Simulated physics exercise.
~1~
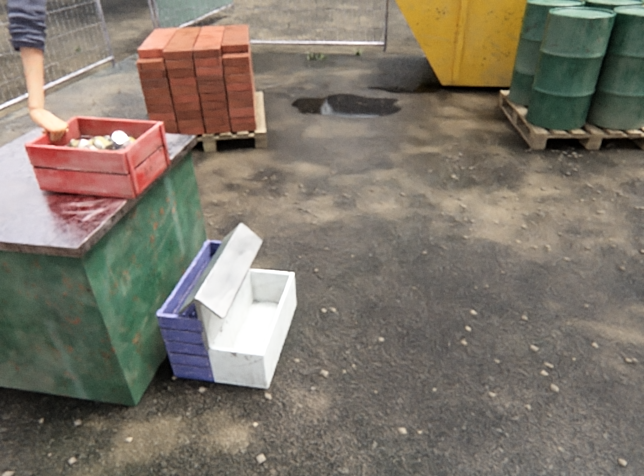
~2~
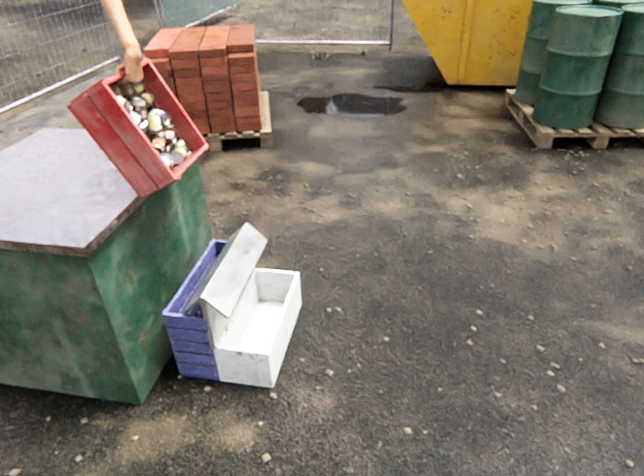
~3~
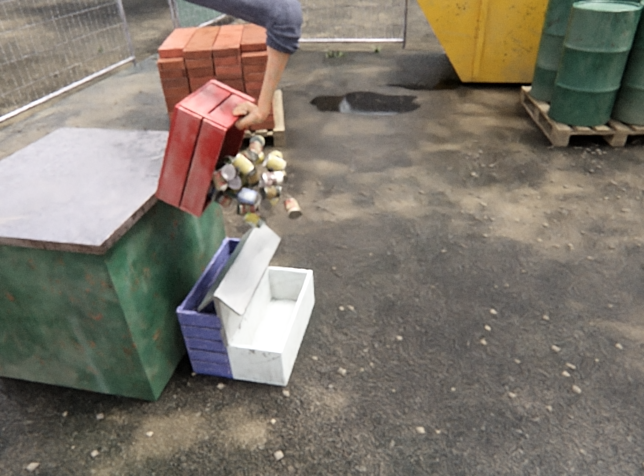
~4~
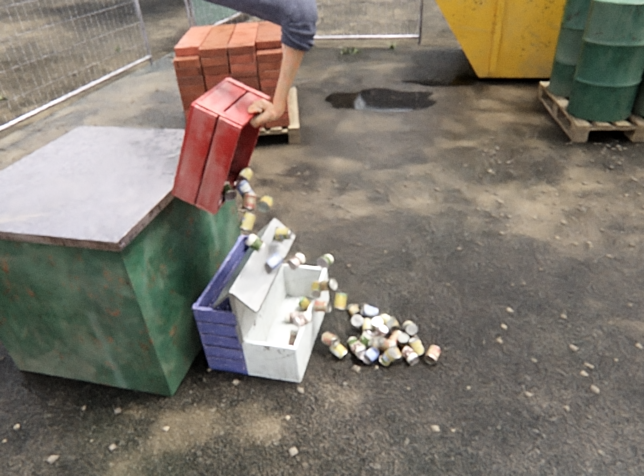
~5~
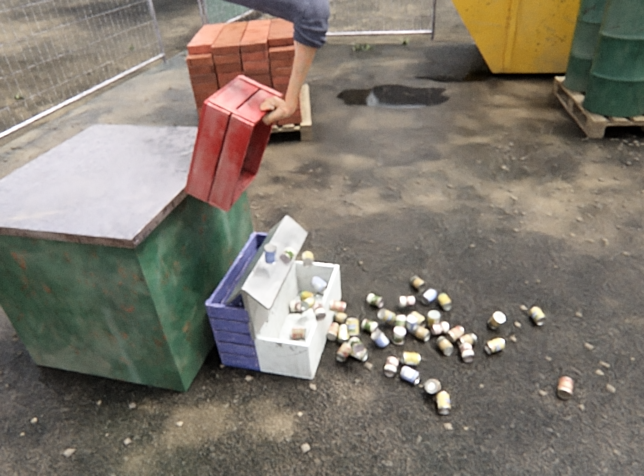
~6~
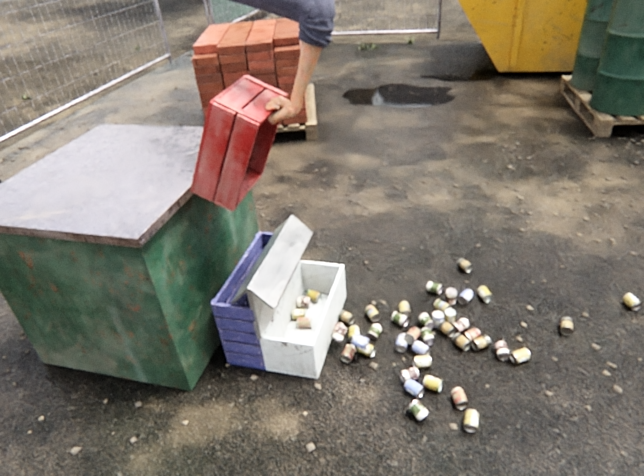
A red wooden tote full of small tins sits on a green bench with a dark top, held by a hand, in an outdoor yard seen from above. Beyond the bench, a blue bin and a white trough stand joined on the ground, a pale sloping ridge between them, with bricks, a yellow skip and green barrels behind. The hand lifts and tips the tote to the right until the tins spill out. They tumble past the ridge, many scattering and rolling rightward over the ground. The emptied tote stays tilted, with a few tins in the trough and most strewn beyond it.
